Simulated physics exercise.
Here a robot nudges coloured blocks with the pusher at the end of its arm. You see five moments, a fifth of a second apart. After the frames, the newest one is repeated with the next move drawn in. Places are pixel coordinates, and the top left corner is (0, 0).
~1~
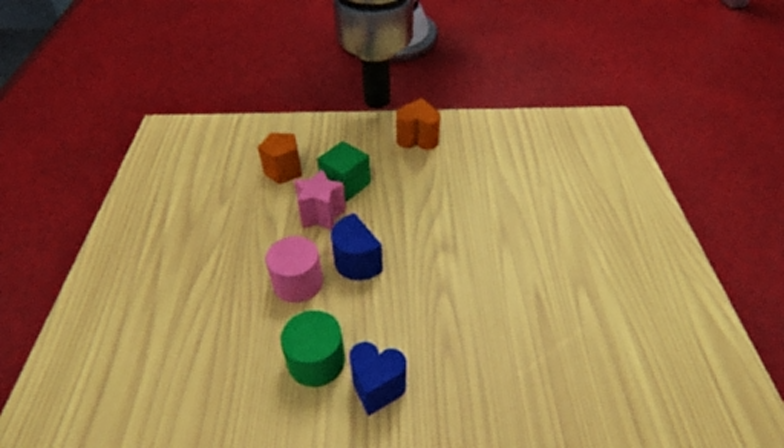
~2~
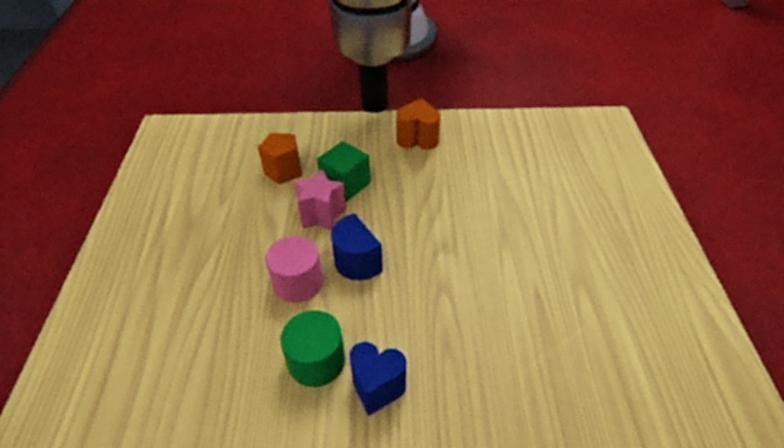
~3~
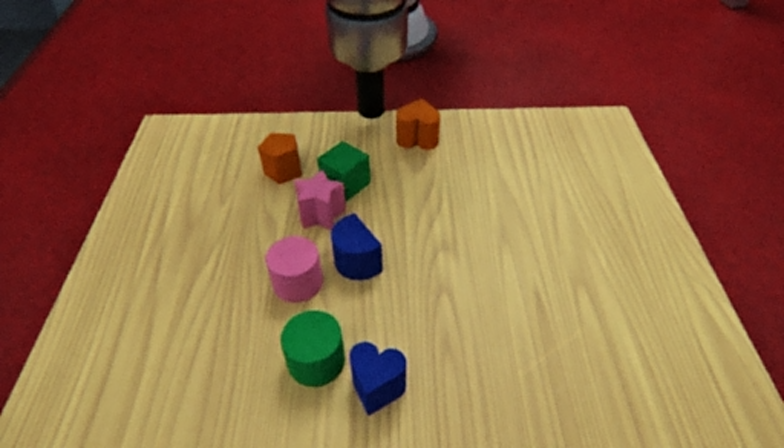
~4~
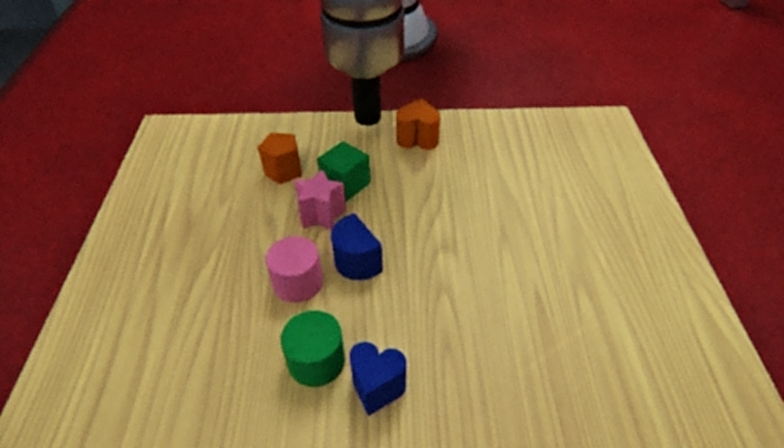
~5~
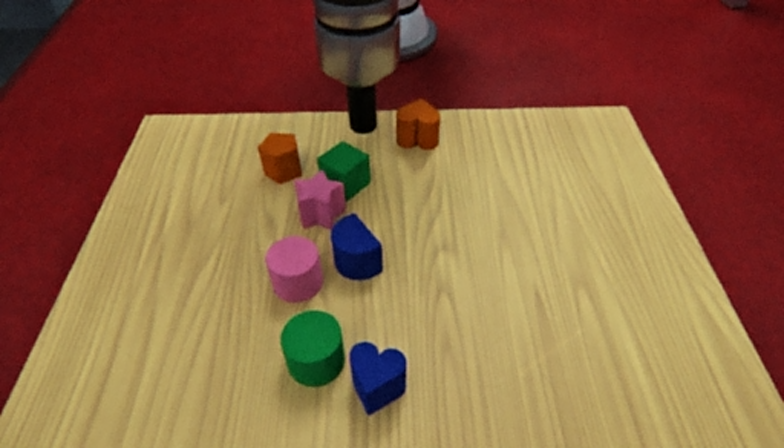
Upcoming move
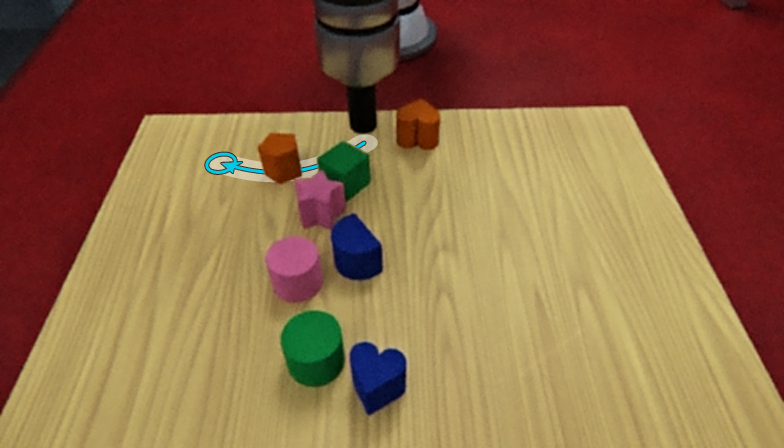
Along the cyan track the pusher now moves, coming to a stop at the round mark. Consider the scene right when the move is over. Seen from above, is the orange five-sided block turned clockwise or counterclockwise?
Direction: Anticlockwise.
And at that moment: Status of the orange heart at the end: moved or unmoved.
Undisturbed, or as good as.
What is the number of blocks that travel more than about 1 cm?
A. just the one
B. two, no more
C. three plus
My pick is A.
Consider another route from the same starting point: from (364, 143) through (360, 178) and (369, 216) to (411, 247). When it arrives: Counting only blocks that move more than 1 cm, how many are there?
Displaced: Two.
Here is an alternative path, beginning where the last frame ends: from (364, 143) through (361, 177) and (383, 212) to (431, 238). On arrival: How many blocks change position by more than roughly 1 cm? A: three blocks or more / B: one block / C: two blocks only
My answer is option C.
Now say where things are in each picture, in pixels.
In the first picture, pusher tip (377, 101); block tops, orange five-sided block (279, 143); green four-sided block (343, 156); orange heart (419, 112).
In the second picture, pusher (375, 106); blocks unchanged.
In the third picture, pusher (372, 111); blocks unchanged.
In the fourth picture, pusher (368, 118); blocks unchanged.
In the fifth picture, pusher (363, 126); orange five-sided block (279, 143); green four-sided block (343, 156); orange heart (419, 112).
Path on the board, from (364, 143) over (322, 165) and (270, 172) to (221, 163).
On the path given first. One third of the way, pusher (320, 148); nothing pushed yet.
Two thirds of the way, pusher (265, 155); orange five-sided block (229, 148).
At the end, pusher (216, 146); orange five-sided block (182, 149), turned 40° anticlockwise; green four-sided block in place; orange heart in place.
